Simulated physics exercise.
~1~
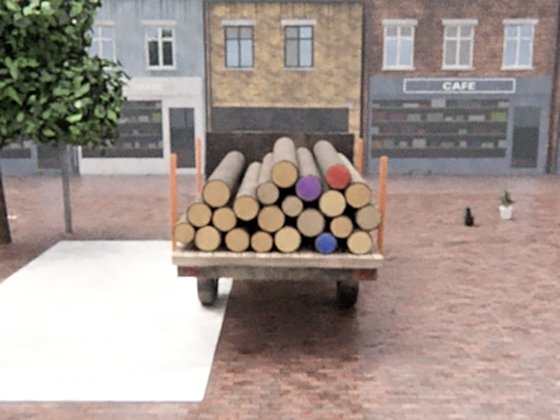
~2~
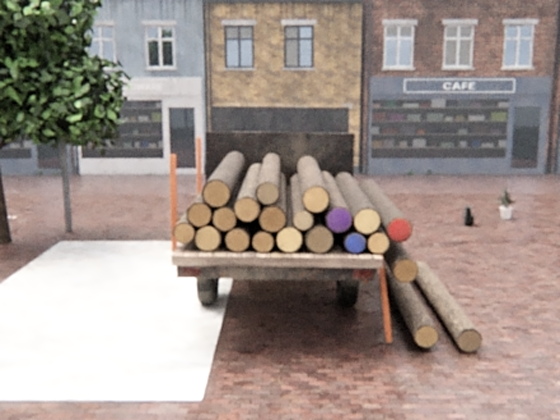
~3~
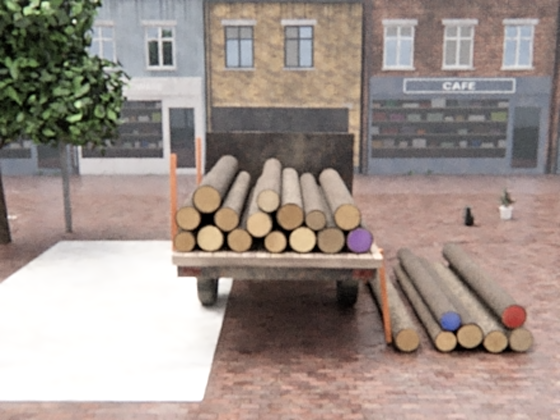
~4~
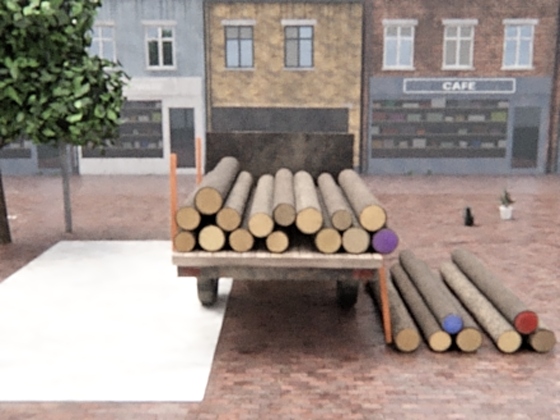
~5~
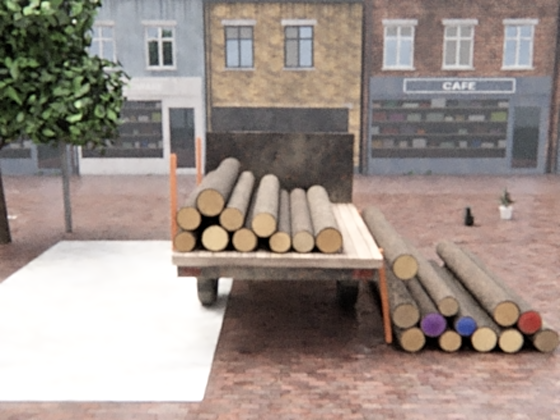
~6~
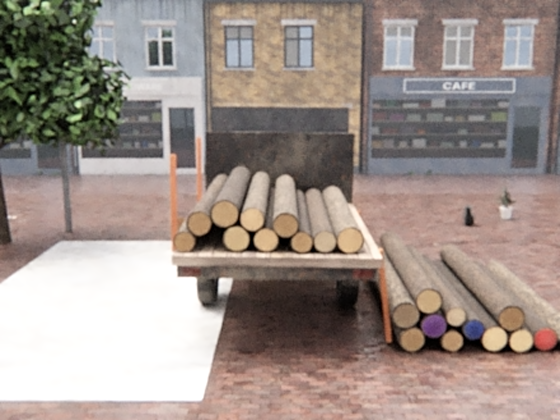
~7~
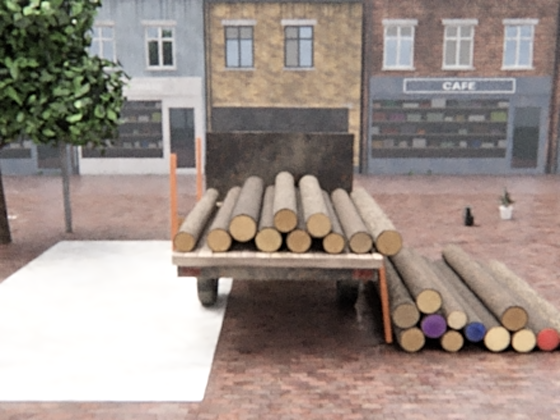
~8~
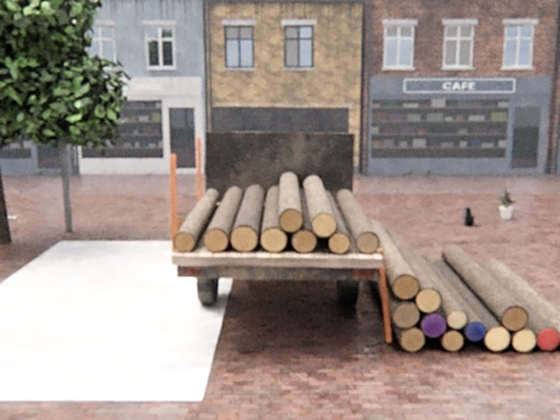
In the video, the right-hand posts of a parked flatbed lorry stacked with logs swing down, and logs roll off that side, the red- and blue-ended ones before the purple, until all three lie among a pile on the brick ground while other logs remain aboard.
